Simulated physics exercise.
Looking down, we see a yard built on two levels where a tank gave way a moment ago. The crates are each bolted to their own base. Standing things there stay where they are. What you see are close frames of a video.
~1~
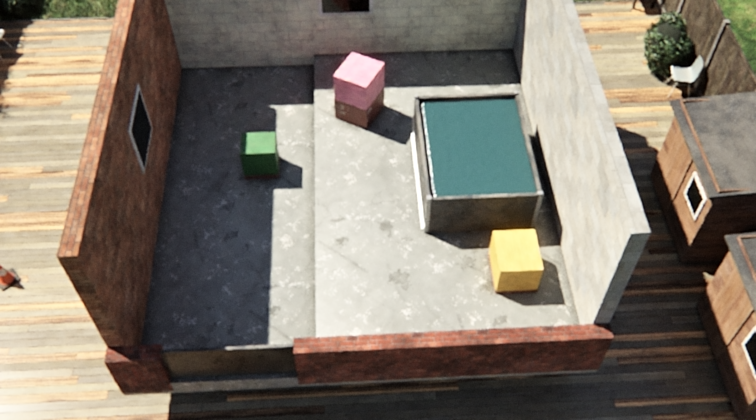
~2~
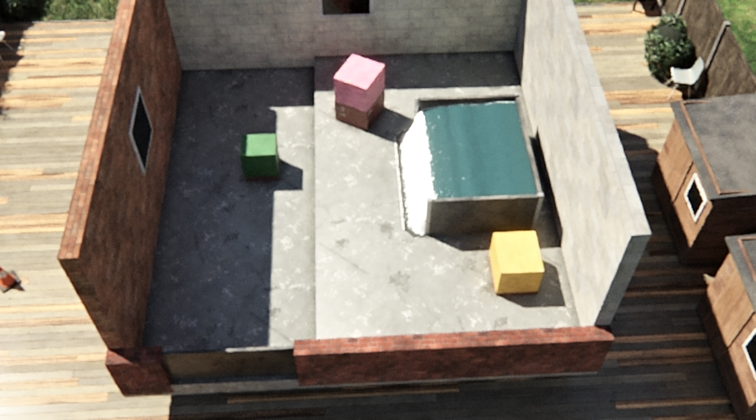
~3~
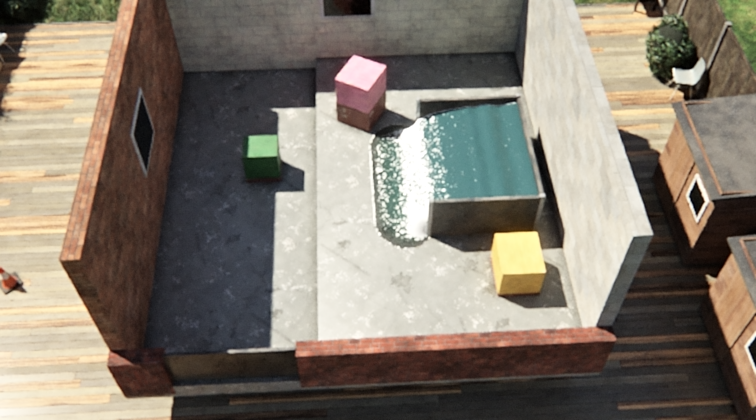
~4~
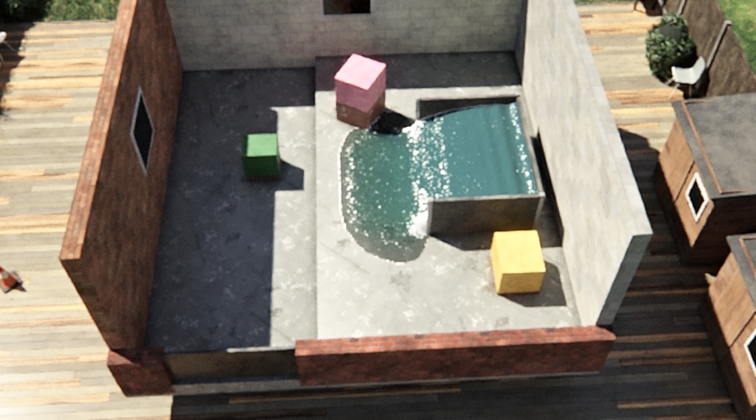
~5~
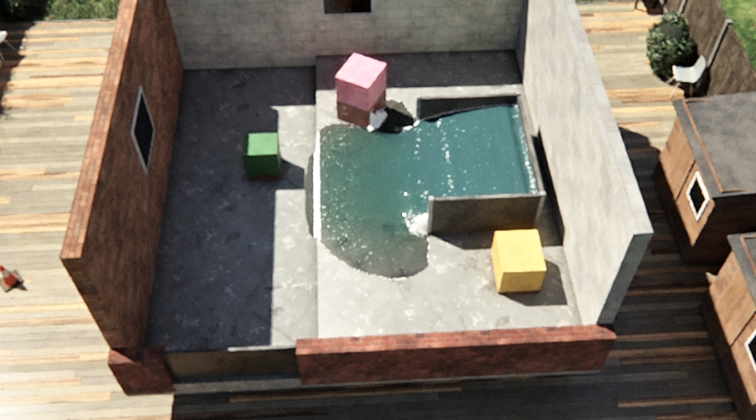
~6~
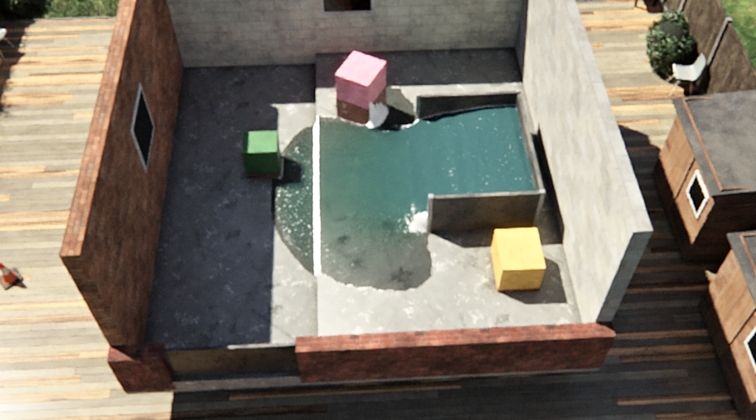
At the start, still water fills a tank on the right of a walled yard, among green, yellow and stacked pink and brown blocks. The tank's left side opens and water pours out leftward, spreading across the upper level, reaching the stacked blocks, then flowing over the step toward the green block.
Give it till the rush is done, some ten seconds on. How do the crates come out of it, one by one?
As I see it, the pink crate remains untouched by water; the green crate is touched by water; the yellow crate remains untouched by water.
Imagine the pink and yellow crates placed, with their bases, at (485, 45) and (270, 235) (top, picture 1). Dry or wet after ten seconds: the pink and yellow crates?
Pink: Not reached; yellow: Overtopped.
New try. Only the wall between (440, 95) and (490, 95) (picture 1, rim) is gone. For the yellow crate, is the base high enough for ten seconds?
Yellow: Flooded.
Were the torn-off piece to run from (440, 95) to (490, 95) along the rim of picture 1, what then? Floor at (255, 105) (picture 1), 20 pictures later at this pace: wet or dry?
Looking at that point, I'd call it drenched.
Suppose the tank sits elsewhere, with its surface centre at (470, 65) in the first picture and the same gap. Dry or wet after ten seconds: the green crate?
The green one is flooded.
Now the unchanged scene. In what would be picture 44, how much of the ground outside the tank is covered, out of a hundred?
I reckon 75 per cent or so.
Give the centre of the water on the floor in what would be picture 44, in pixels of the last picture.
I'd place it roughly at (287, 191).
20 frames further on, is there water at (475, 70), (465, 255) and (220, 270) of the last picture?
In turn: Wet, free of water, awash.
A moment on, water covers 50 % of the floor; the pink crate water round its plinth, the green crate water round its plinth, the yellow crate not reached.
Next, water covers 65 % of the floor; the pink crate water round its plinth, the green crate water round its plinth, the yellow crate not reached.
Then, water covers 70 % of the floor; the pink crate water round its plinth, the green crate water round its plinth, the yellow crate not reached.
Later, water covers 75 % of the floor; the pink crate water round its plinth, the green crate water round its plinth, the yellow crate not reached.
In the end, water covers 75 % of the floor; the pink crate stayed above the water, the green crate was topped, the yellow crate stayed above the water.
